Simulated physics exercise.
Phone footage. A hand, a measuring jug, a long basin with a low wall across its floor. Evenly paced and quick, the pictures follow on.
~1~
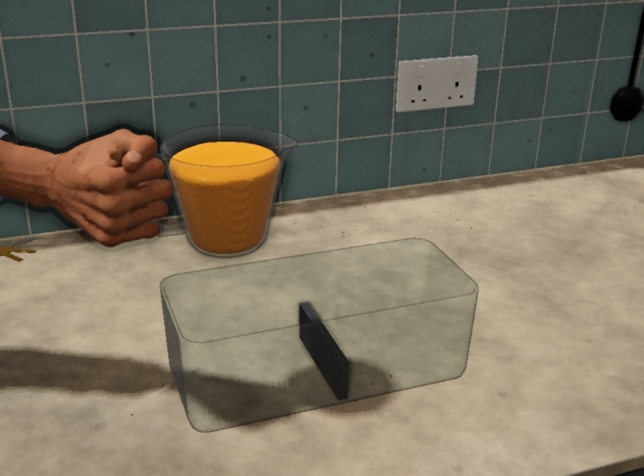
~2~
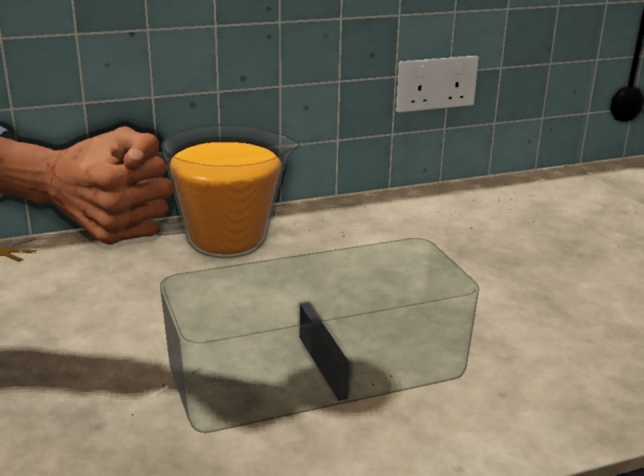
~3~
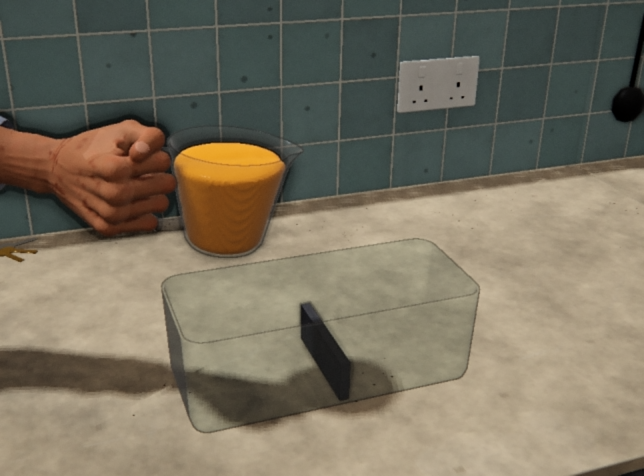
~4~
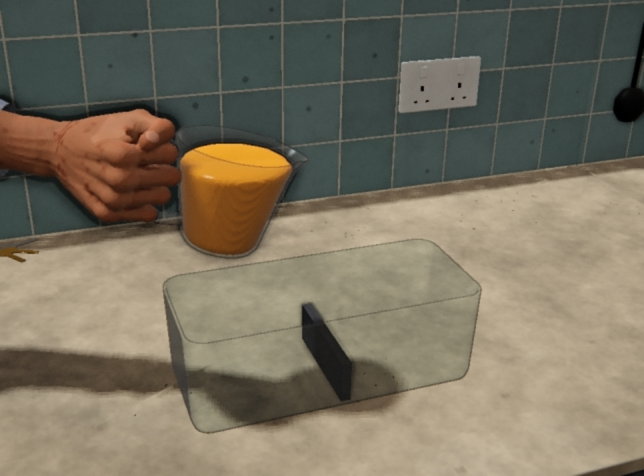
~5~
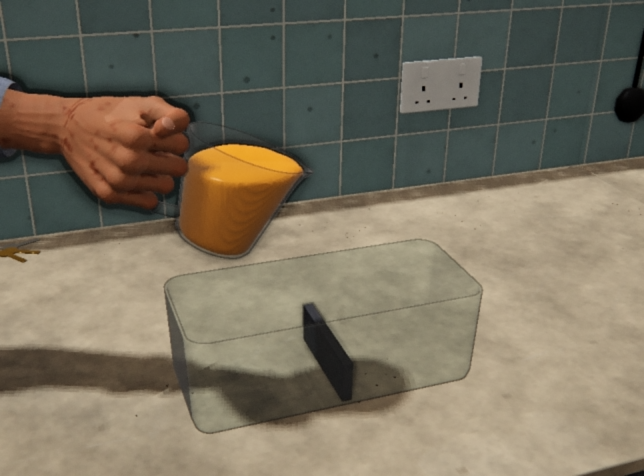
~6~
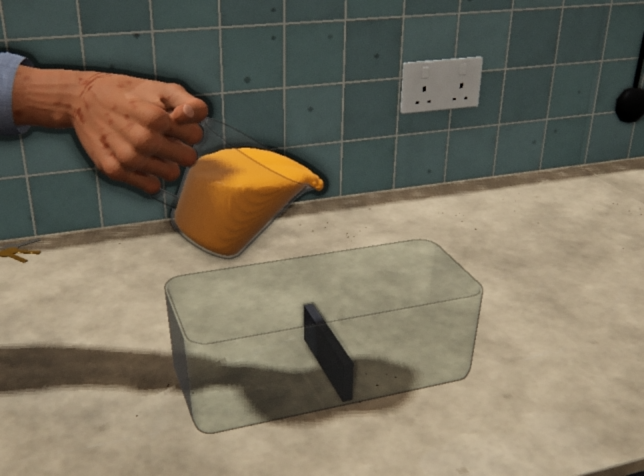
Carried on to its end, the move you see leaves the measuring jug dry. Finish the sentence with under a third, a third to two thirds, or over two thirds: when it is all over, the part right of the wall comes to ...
When it is all over, the part right of the wall comes to a third to two thirds.
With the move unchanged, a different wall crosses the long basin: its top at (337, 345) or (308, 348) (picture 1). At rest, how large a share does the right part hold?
Try one about 45 %, try two about 80 %.
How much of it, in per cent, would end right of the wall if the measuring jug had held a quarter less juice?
Roughly 45 in a hundred.
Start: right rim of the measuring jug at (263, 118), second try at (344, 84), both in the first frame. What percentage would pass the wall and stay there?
Close to 25 in a hundred, and close to 90 in a hundred.
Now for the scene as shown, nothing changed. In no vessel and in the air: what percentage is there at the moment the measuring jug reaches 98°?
Roughly 25 in a hundred.
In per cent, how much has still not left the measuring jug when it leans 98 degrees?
35 %.
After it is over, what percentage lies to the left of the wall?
Roughly 40 percent of it.
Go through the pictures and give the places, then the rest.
In the first picture, it leans 0°; its right rim is at (297, 139); the juice meets the walls at (168, 164) and (278, 152); the long basin's rim runs from (171, 311) to (453, 264); the wall's top is at (323, 332).
In the second picture, it leans 2°; its right rim is at (299, 141); the juice meets the walls at (170, 164) and (278, 153).
In the third picture, it leans 6°; its right rim is at (303, 147); the juice meets the walls at (174, 162) and (282, 155).
In the fourth picture, it leans 13°; its right rim is at (308, 156); the juice meets the walls at (180, 163) and (289, 158).
In the fifth picture, it leans 22°; its right rim is at (313, 169); the juice meets the walls at (186, 168) and (301, 162).
In the sixth picture, it leans 34°; its right rim is at (315, 185); the juice meets the walls at (187, 176) and (308, 176); 3 per cent is over the edge.
A moment on, the measuring jug is tipped on its side and 34 per cent is still to pour, 3 is left of the wall and 39 right of it.
Next, the measuring jug is tipped right over and 1 per cent is still to pour, 38 is left of the wall and 57 right of it.
Then the measuring jug is tipped right over and 0 per cent is still to pour, 41 is left of the wall and 57 right of it.
Later the measuring jug is tipped right over and 0 per cent is still to pour, 41 is left of the wall and 58 right of it.
Finally, 41 per cent lies left of the wall, 58 right of it and 1 outside.
